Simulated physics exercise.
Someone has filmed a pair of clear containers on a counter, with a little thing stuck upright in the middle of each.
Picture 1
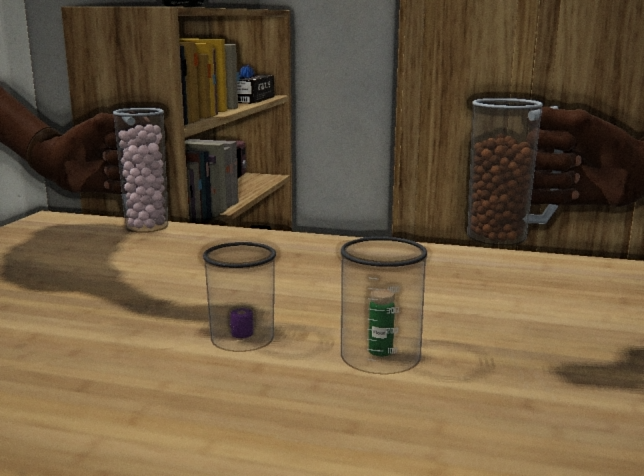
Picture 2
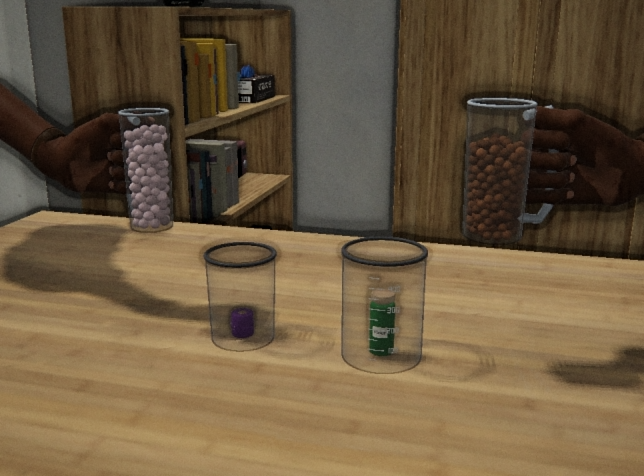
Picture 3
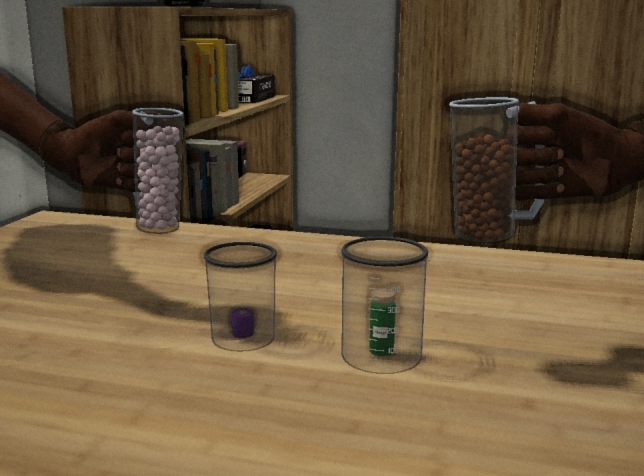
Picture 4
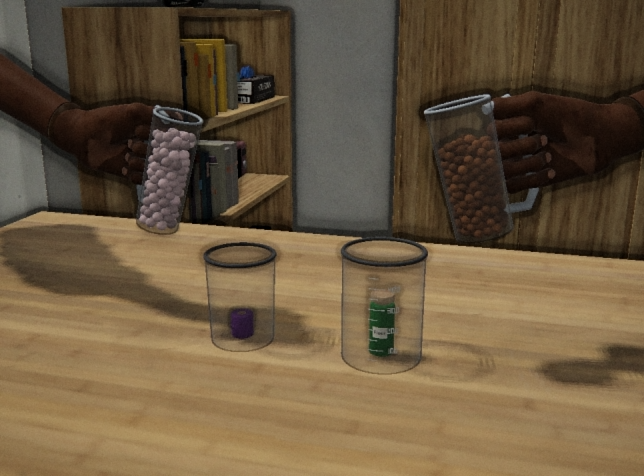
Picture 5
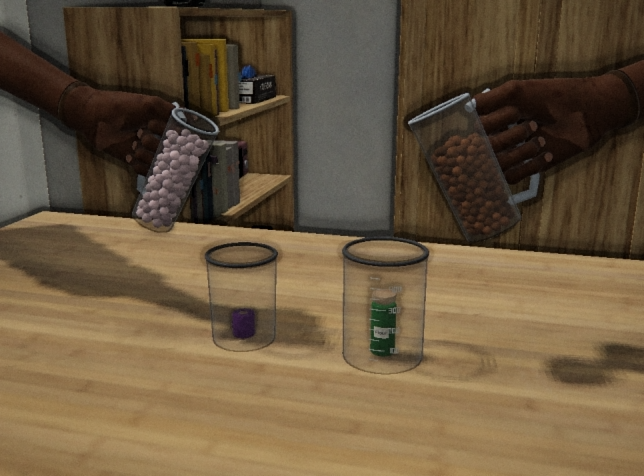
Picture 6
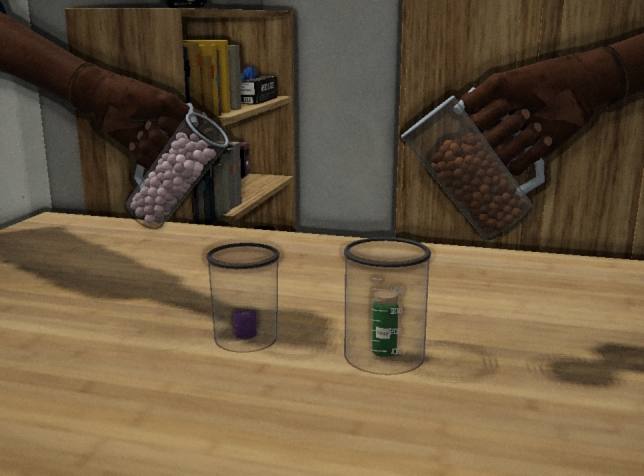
Two hands tilting clear containers of pale pink beads and brown balls inward above two glasses holding small upright objects.
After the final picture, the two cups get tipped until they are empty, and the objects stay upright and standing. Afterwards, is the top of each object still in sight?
One by one: Left object: Fully enclosed. Right object: Partly exposed.
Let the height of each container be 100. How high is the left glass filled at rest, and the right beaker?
Estimates: Left 55, right 45.
Then, 0.42 s after the last picture, left glass empty, all of its cupful still in the cup; right beaker empty, all of its cupful still in the cup.
Then, 0.79 s after the last picture, left glass nearly empty, about two thirds of its cupful still in the cup; right beaker nearly empty, most of its cupful still in the cup.
Then, 1.11 s after the last picture, left glass half full, none of its cupful still in the cup; right beaker a third full, none of its cupful still in the cup.
At rest, left glass half full (surface near (244, 293)), nothing beside it; right beaker half full (surface near (386, 306)), nothing beside it; the left thing is covered; the right thing is still showing.
